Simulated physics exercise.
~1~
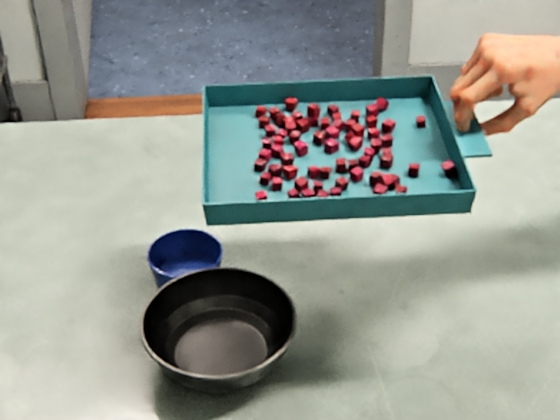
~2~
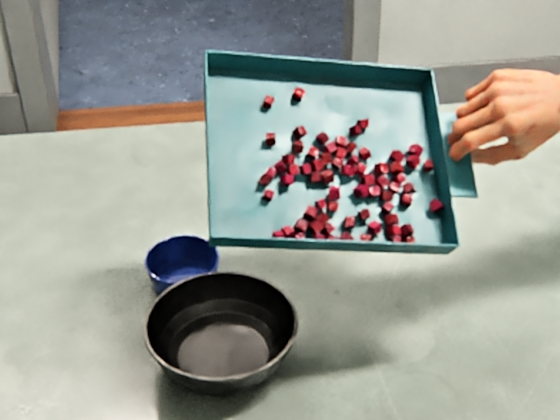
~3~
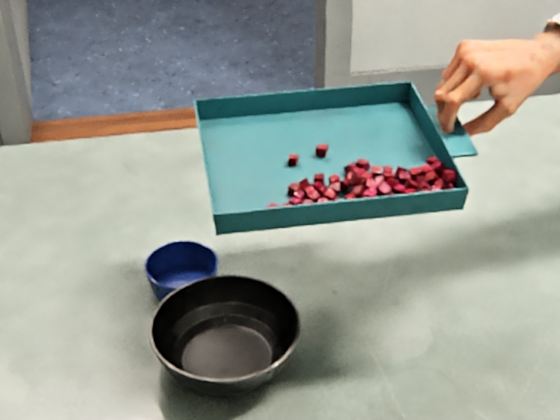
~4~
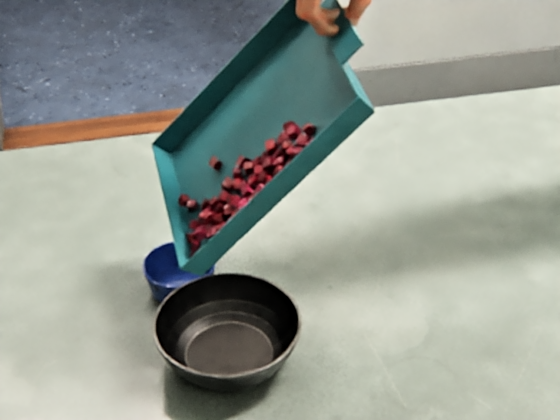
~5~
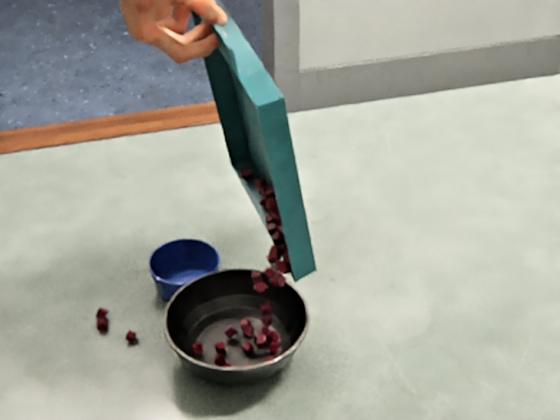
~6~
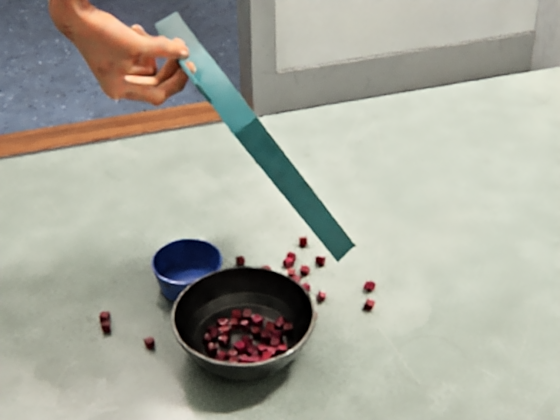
At the start, a hand holds a teal tray scattered with many small dark red cubes above a pale table, where a black bowl and a smaller blue dish stand. The tray tips a little and the cubes slide together, then it comes back towards level with most of them bunched along the near side. Next the hand swings the tray left and tilts it steeply, its low side to the left. The cubes tumble into the black bowl and onto the table. Finally the tray is tipped right over, with cubes split between the black bowl and the tabletop around it, and none in the blue dish.
